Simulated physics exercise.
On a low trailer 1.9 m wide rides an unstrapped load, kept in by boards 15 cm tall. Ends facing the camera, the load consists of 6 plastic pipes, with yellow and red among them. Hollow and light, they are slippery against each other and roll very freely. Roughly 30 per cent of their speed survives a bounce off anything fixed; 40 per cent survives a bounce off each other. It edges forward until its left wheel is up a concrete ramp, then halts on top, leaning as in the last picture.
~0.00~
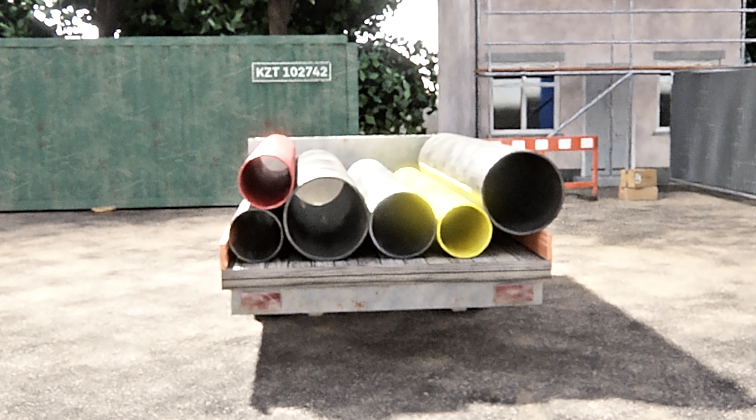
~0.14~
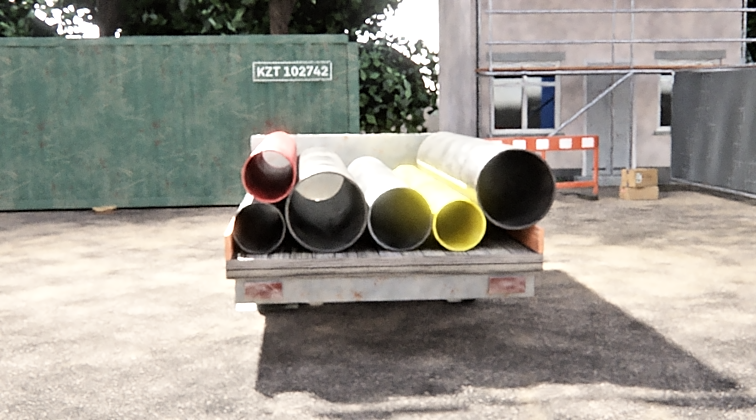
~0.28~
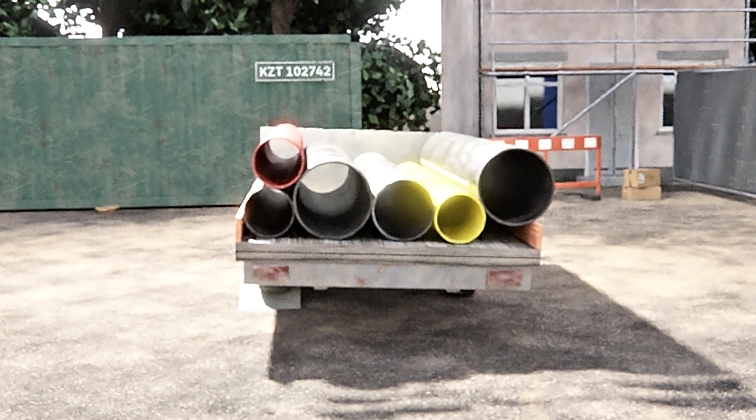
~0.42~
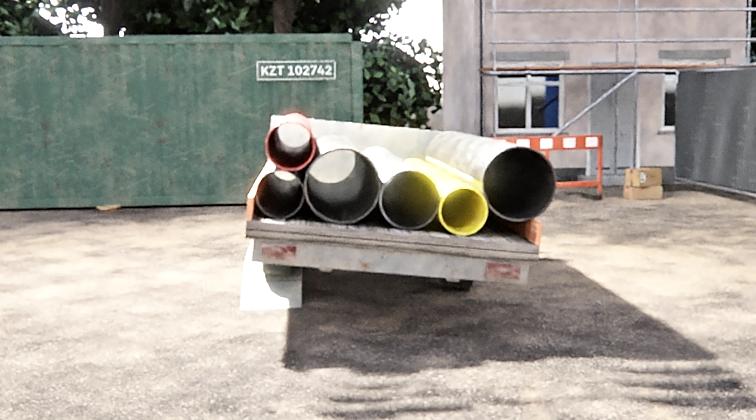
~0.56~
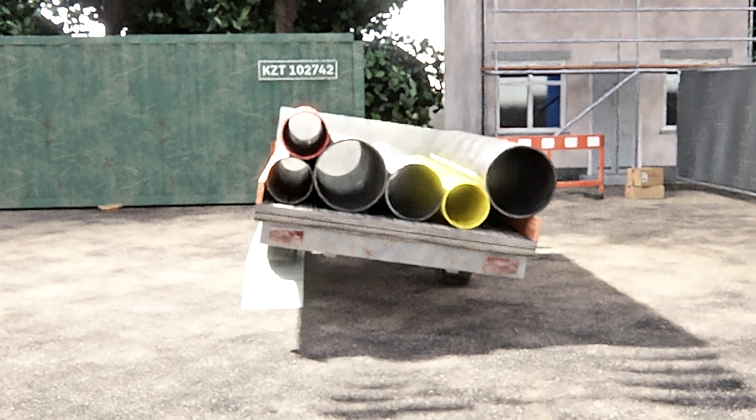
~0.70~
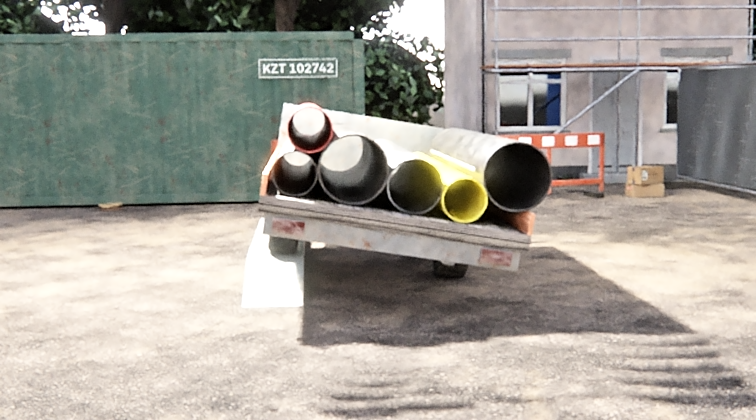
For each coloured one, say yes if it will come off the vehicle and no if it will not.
Yellow - no; red - no.
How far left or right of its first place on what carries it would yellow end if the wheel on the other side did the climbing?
Some 0 cm leftwards.
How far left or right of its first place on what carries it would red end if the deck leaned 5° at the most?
0 cm leftwards, roughly.
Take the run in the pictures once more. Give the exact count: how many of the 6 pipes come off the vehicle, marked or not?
The number is exactly 0.
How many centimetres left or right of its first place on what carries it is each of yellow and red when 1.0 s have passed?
Both moved right - yellow by 0 centimetres, red by 0 centimetres.
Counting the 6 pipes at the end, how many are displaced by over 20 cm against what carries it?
The number is 0.
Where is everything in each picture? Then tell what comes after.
In the first picture, yellow (464, 231), red (266, 182); 5 of the 6 make up the bottom layer.
In the second picture, yellow (459, 225), red (269, 176); the deck is level.
In the third picture, yellow (460, 218), red (278, 163); the deck slopes 3° down to the right.
In the fourth picture, yellow (463, 211), red (290, 146); the deck slopes 6° down to the right.
In the fifth picture, yellow (466, 205), red (305, 135); the deck slopes 9° down to the right.
In the sixth picture, yellow (464, 200), red (310, 130); the deck slopes 10° down to the right.
By 1.0 s, yellow is on the deck, 45 cm from the right edge; red is up on others, 30 cm from the left edge; 0 gone from the deck.
Finally (1.4 s), yellow is on the deck, 45 cm from the right edge; red is up on others, 30 cm from the left edge; 0 gone from the deck.
